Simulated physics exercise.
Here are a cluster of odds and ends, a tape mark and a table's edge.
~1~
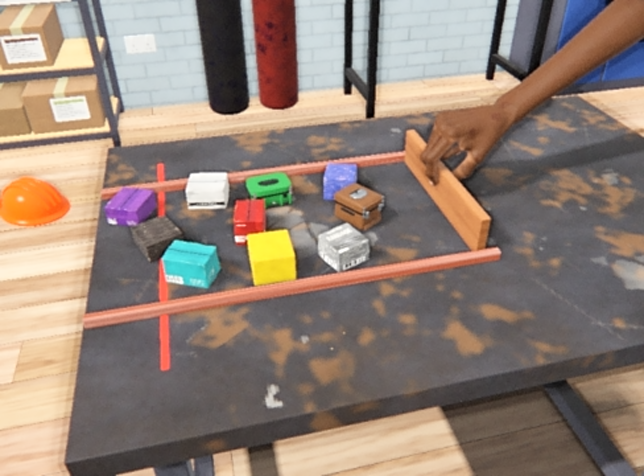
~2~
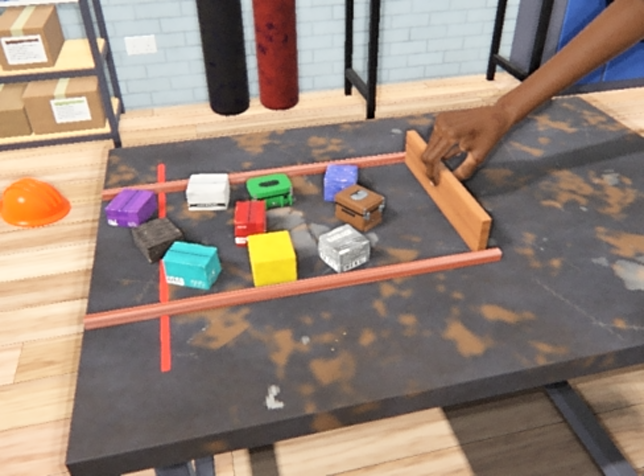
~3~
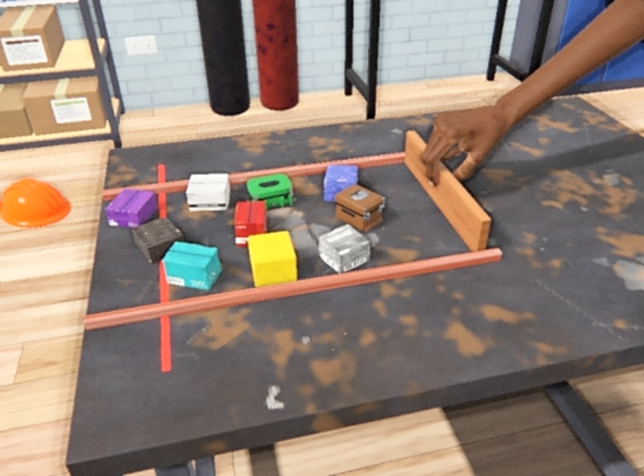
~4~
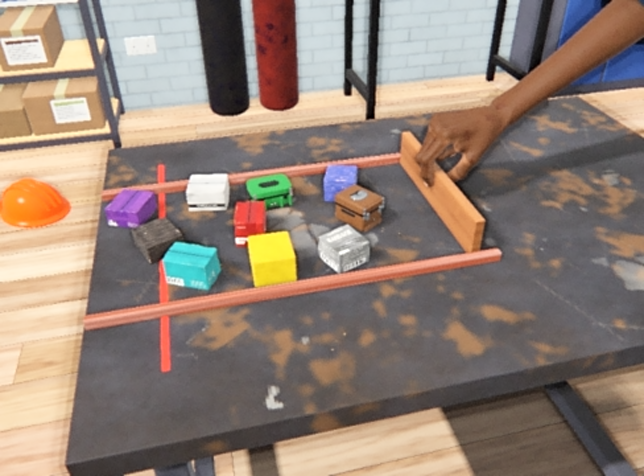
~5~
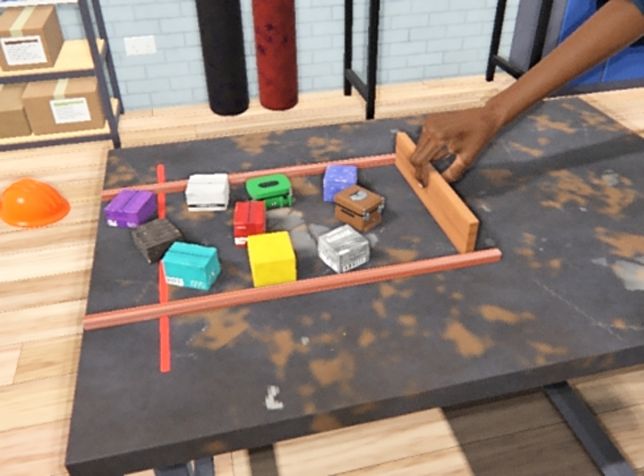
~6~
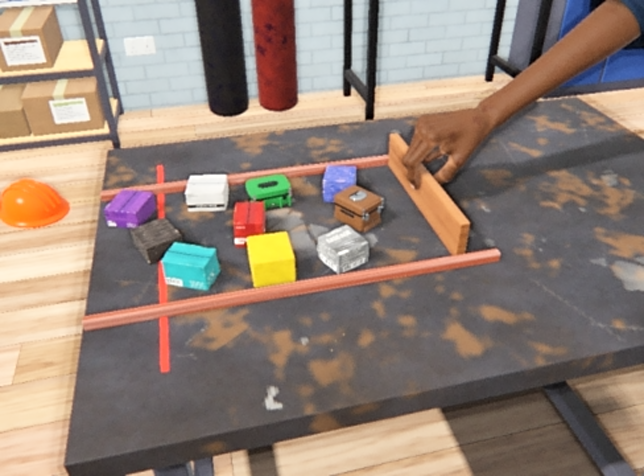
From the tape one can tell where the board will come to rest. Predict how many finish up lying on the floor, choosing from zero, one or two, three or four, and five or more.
My prediction is three or four.
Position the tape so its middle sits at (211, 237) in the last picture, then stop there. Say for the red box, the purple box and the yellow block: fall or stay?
Going in order, the red box keeps its spot, then the purple box goes off the edge, then the yellow block keeps its spot.
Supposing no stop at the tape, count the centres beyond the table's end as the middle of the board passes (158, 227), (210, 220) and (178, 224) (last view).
4, 1, 3.
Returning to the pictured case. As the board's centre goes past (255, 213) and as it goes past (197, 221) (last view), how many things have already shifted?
The counts are 9 and 10.
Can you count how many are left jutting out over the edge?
The number is 2.
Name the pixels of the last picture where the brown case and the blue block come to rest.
In the last picture the brown case sits around (143, 235) and the blue block around (144, 213).
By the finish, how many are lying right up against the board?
Number in contact with it: 3.
Soon after, none off yet; purple box at rest near (131, 209); black block at rest near (157, 240); turquoise box at rest near (191, 266).
Then, none off yet; purple box at rest near (131, 209); black block at rest near (157, 240); turquoise box moved a little near (177, 269).
Further on, one off so far; purple box falling near (86, 320); black block moved about its own width near (119, 244); turquoise box moved well along near (97, 287).
At rest, the number that fall off is three or four; fallen, white box, turquoise box, black block and purple box.
